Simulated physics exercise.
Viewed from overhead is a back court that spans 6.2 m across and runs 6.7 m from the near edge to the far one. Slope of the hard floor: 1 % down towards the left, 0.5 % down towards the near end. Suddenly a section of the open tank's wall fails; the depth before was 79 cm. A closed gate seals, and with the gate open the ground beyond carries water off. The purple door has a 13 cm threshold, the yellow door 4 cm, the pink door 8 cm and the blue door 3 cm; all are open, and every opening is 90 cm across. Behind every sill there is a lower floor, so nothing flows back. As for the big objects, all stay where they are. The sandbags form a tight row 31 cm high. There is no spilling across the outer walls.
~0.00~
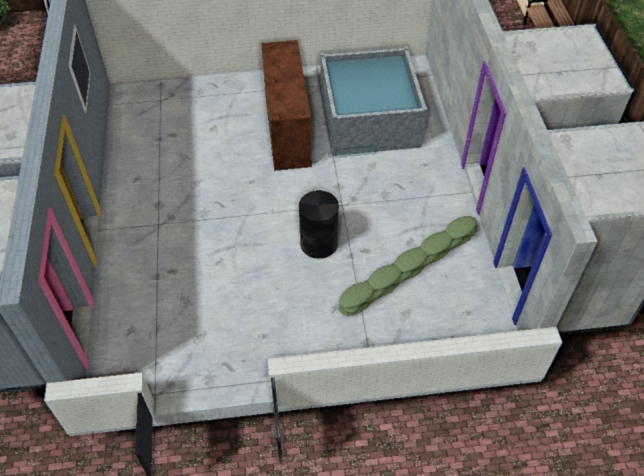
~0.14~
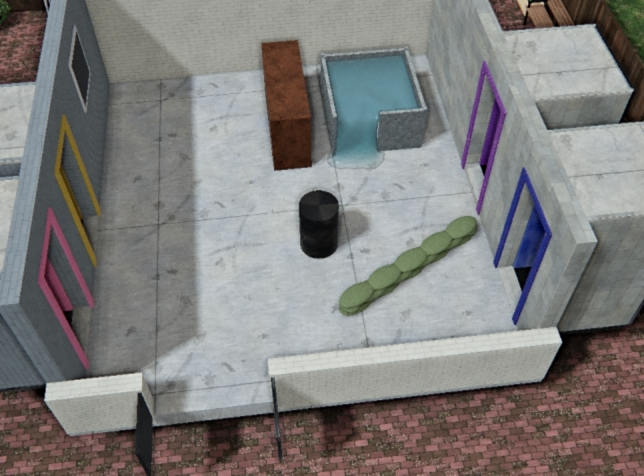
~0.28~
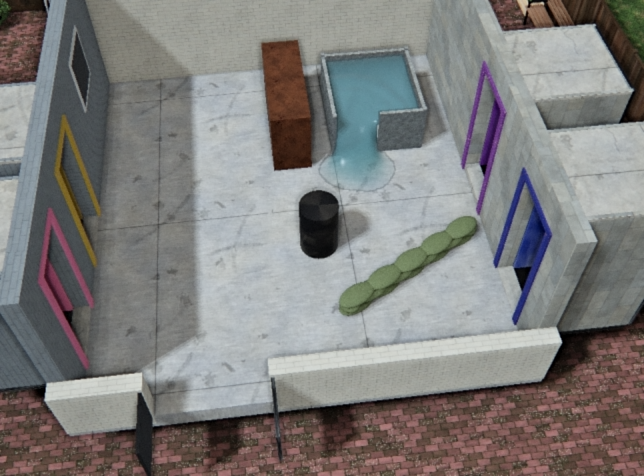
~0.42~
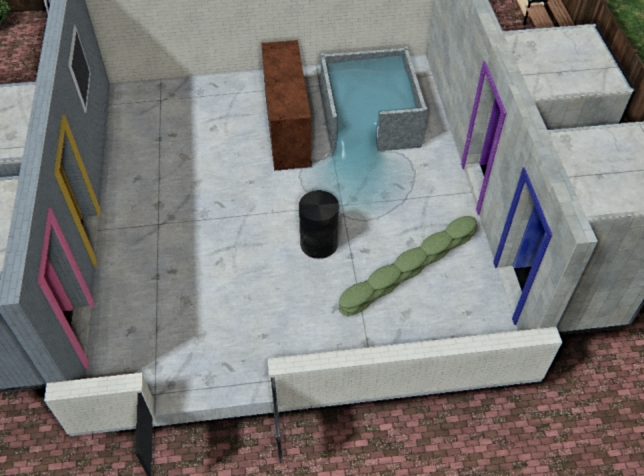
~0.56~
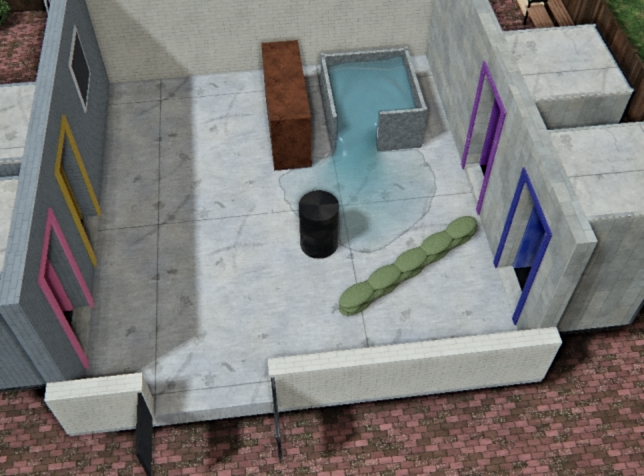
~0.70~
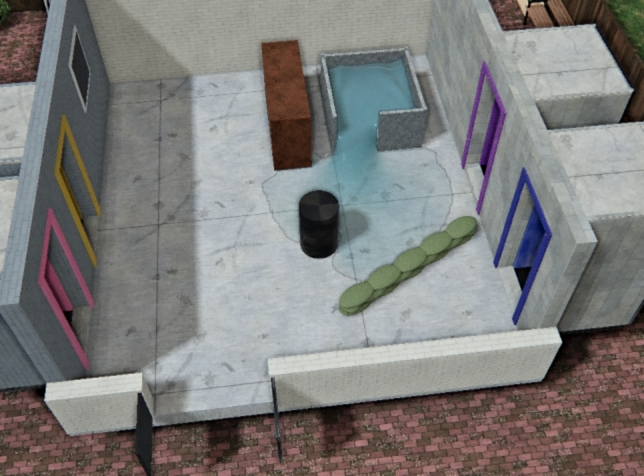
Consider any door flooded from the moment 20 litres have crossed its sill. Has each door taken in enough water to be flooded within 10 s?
The purple door will see an amount within the limit come in; the yellow door will see too much water come in; the pink door will see too much water come in; the blue door will see an amount within the limit come in.
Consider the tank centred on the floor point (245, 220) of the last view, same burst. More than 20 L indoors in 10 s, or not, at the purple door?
After that, the purple door ends up inside the limit.
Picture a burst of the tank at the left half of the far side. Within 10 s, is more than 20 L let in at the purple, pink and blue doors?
At purple the amount is beneath the mark, at pink it is beneath the mark, and at blue it is beneath the mark.
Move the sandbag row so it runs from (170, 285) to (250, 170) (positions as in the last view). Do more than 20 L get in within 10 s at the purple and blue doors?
Against that limit: Purple below, blue over.
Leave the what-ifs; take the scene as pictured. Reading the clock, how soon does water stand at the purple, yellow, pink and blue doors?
Times: Purple 1.0 seconds, yellow 2.6 seconds, pink 2.2 seconds, blue 1.8 seconds.
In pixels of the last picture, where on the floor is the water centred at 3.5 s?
The water's centre sits at about (323, 210).
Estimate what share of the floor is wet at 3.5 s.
I'd say around 50 %.
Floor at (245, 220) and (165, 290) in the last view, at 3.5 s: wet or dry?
I'd say drenched, then drenched.
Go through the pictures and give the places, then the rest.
In the first frame, still water, 79 cm deep, in the open tank at (372, 85).
In the second frame, water pours out at (357, 137) and has run 0.5 m, to (330, 159); typically 10 cm deep outside, 79 cm at the open tank's back.
In the third frame, water pours out at (357, 140) and has run 0.9 m, to (375, 186); typically 11 cm deep outside, 79 cm at the open tank's back.
In the fourth frame, water pours out at (357, 141) and has run 1.5 m, to (356, 216); typically 7 cm deep outside, 70 cm at the open tank's back.
In the fifth frame, water pours out at (357, 141) and has run 2.1 m, to (362, 248); typically 5 cm deep outside, 66 cm at the open tank's back.
In the sixth frame, water pours out at (357, 141) and has run 2.6 m, to (368, 276); typically 4 cm deep outside, 68 cm at the open tank's back.
After 1.4 s water covers 25 % of the floor and is deepest (38 cm) near (379, 275); purple door 5 cm at the sill, 0 L in, yellow door not reached, pink door not reached, blue door not reached.
After 2.2 s water covers 40 % of the floor and is deepest (27 cm) near (379, 275); purple door 9 cm at the sill, 0 L in, yellow door not reached, pink door not reached, blue door 2 cm at the sill, 0 L in.
After 3.5 s water covers 50 % of the floor and is deepest (23 cm) near (88, 360); purple door 11 cm at the sill, 1 L in, yellow door 6 cm at the sill, 4 L in, pink door 19 cm at the sill, 23 L in, blue door 2 cm at the sill, 0 L in.
After 6.0 s water covers 60 % of the floor and is deepest (15 cm) near (84, 407); purple door 8 cm at the sill, 2 L in, yellow door 6 cm at the sill, 18 L in, pink door 12 cm at the sill, 86 L in, blue door 1 cm at the sill, 0 L in.
After 10.0 s water covers 85 % of the floor and is deepest (9 cm) near (84, 407); purple door 4 cm at the sill, 2 L in, yellow door 7 cm at the sill, 41 L in, pink door 9 cm at the sill, 99 L in, blue door 1 cm at the sill, 0 L in.
